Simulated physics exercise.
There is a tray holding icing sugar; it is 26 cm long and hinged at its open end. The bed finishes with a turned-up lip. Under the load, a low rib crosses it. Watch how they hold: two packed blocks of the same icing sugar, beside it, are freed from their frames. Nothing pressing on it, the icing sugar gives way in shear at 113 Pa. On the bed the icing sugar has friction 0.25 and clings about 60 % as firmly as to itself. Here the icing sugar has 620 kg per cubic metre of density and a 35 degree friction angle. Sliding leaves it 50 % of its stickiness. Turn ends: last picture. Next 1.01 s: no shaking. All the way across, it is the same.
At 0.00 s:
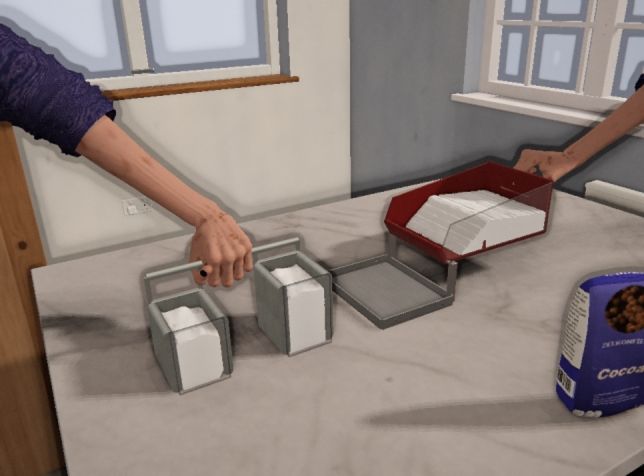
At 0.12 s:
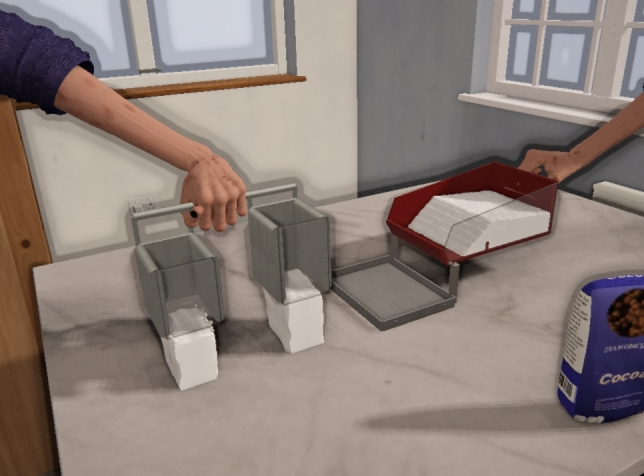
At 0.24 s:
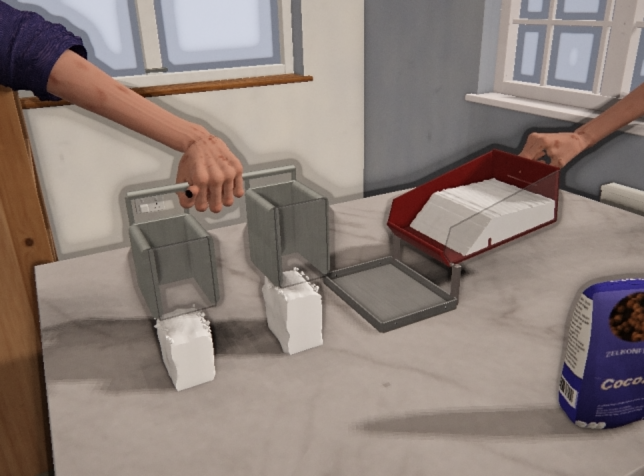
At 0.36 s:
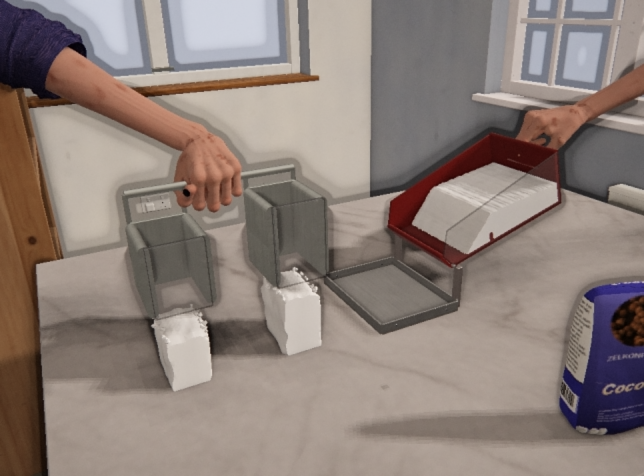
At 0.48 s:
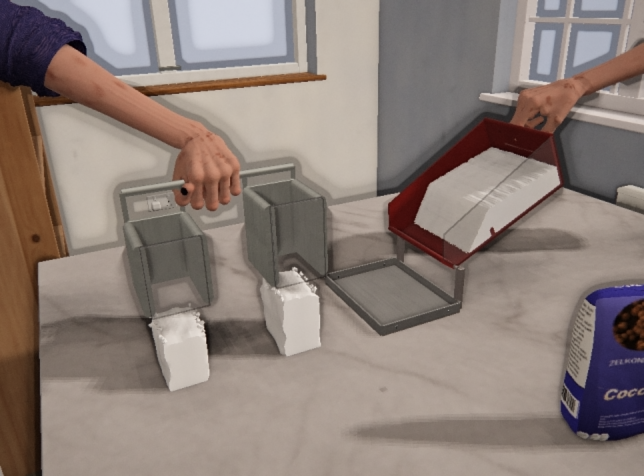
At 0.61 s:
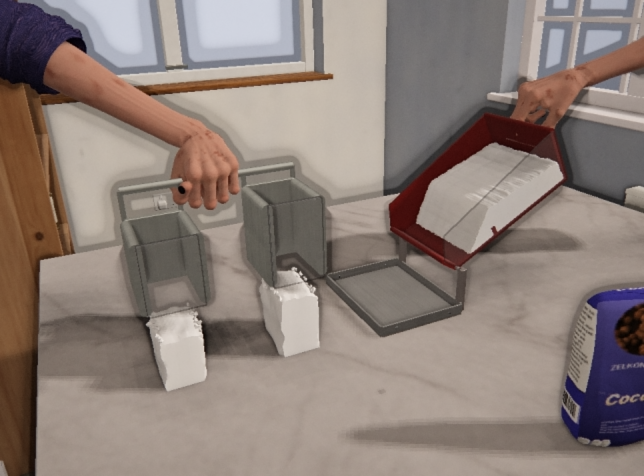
At the start, one hand grips a bar joining two grey boxes around white blocks on a marble counter, while another holds a red tray of white powder. The left hand lifts the boxes, leaving the blocks standing slightly lower, then the right hand steadily raises the tray's far end into a steeper tilt.
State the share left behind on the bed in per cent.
The share left behind on the bed is near 100 per cent.
By 0.71 s, the tilt is 28 degrees and 100 % is on the bed.
By 0.83 s, the tilt is 28 degrees and 100 % is on the bed.
By 0.95 s, the tilt is 28 degrees and 100 % is on the bed.
By 1.08 s, the tilt is 28 degrees and 100 % is on the bed.
By 1.58 s, at the end, the tilt is 28 degrees and 100 % is on the bed.
